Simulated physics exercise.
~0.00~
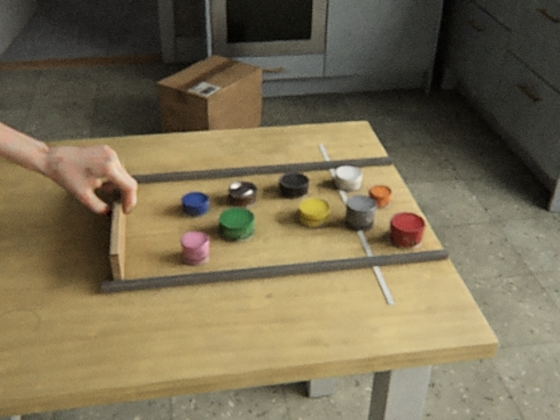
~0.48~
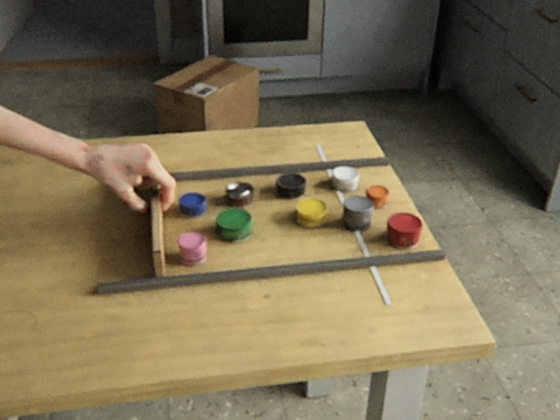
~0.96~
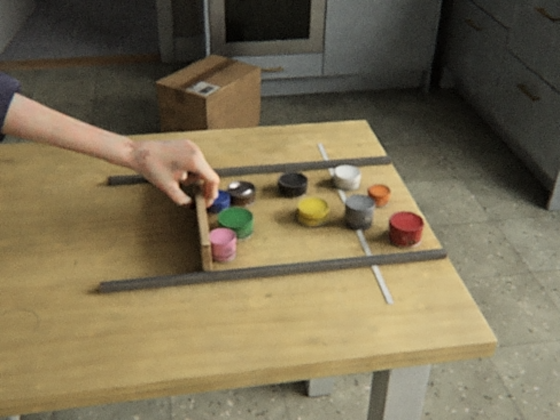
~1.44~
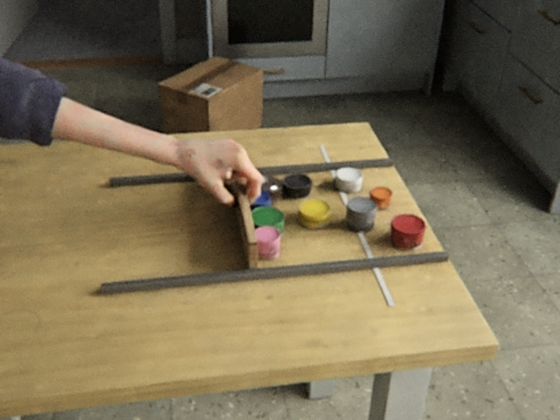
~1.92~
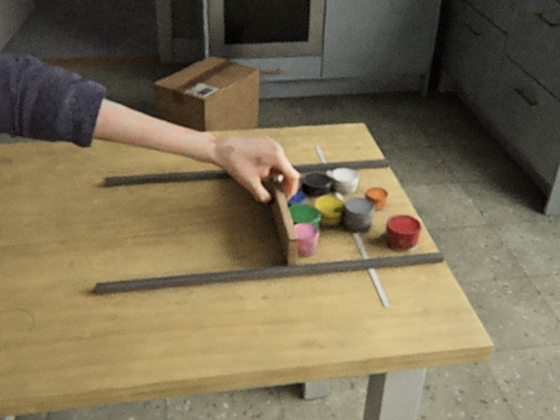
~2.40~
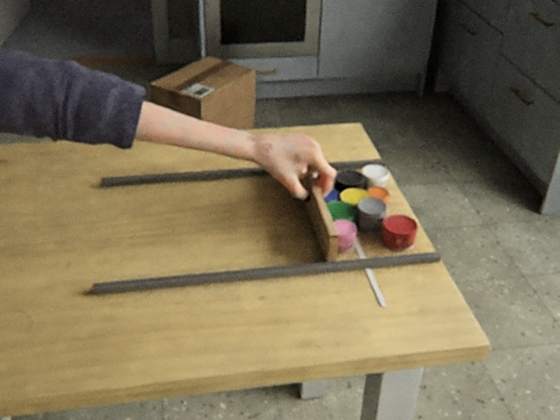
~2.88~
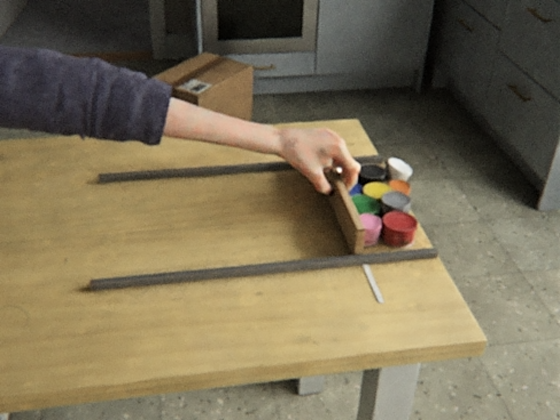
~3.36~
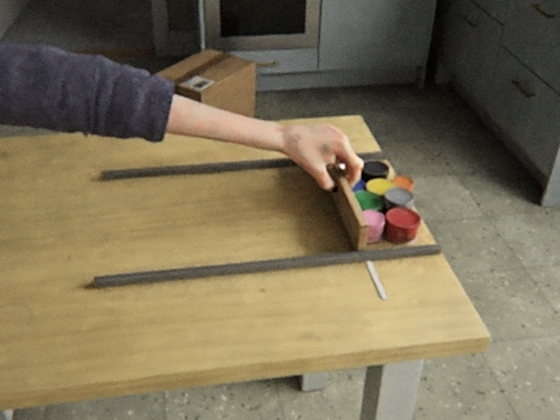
A hand slid an upright wooden board rightward across a table between two dark rails, gathering small colourful paint pots into a tight cluster near the edge, where the white one disappeared from view before the board stopped with the others still packed against it.
